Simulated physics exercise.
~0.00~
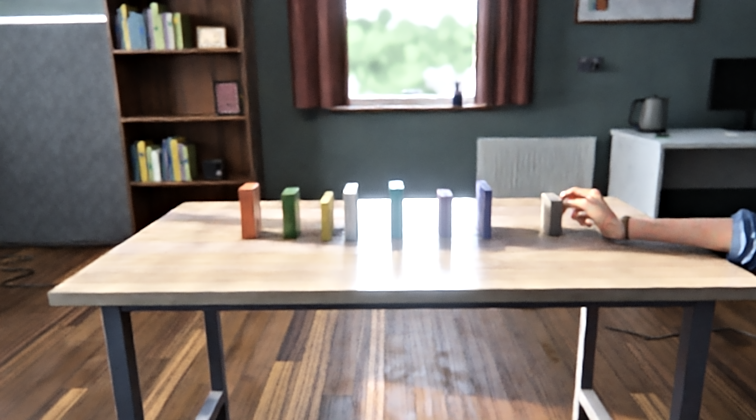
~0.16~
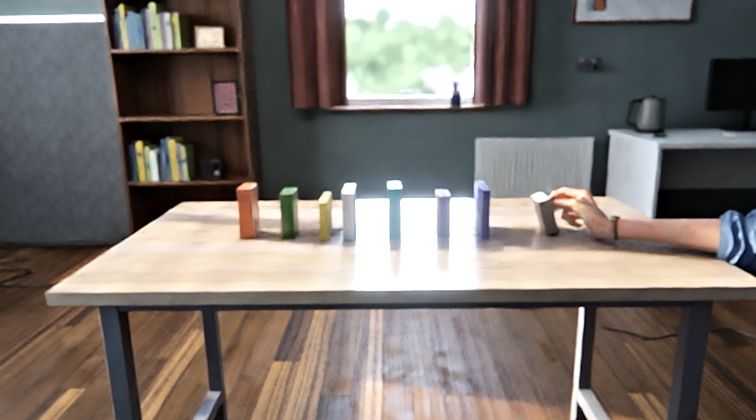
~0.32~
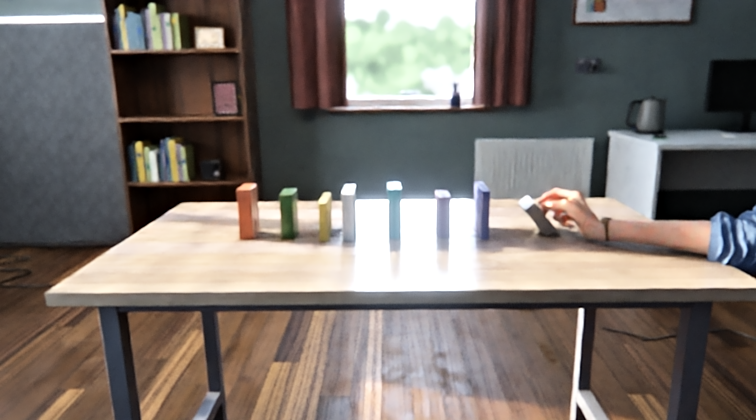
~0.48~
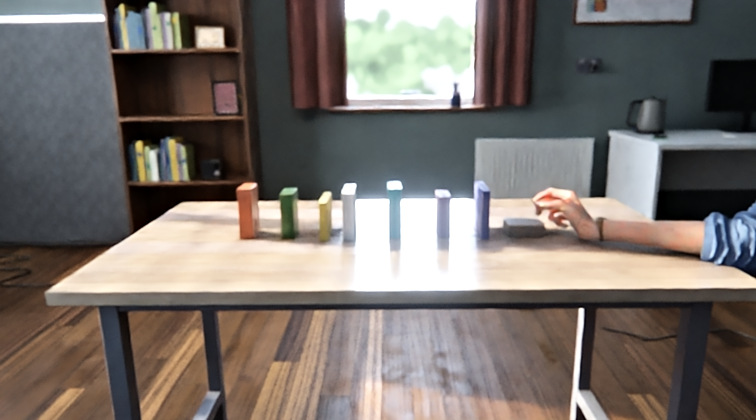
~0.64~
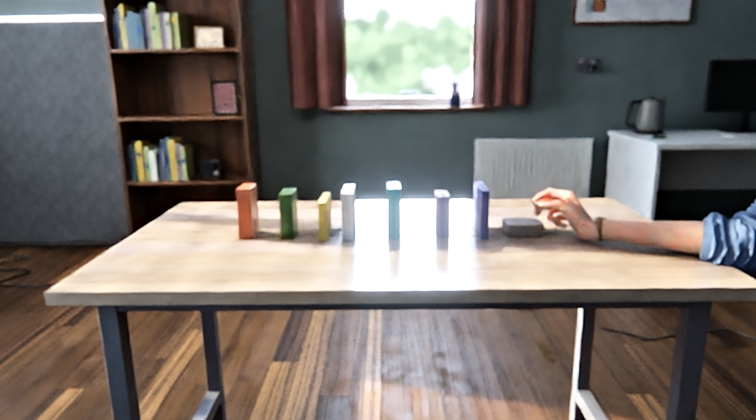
On a wooden table in a room with a bookshelf and a window, a hand tipped the grey block at the right leftward until it fell flat, just short of the purple one, and the row of colourful blocks stayed standing.
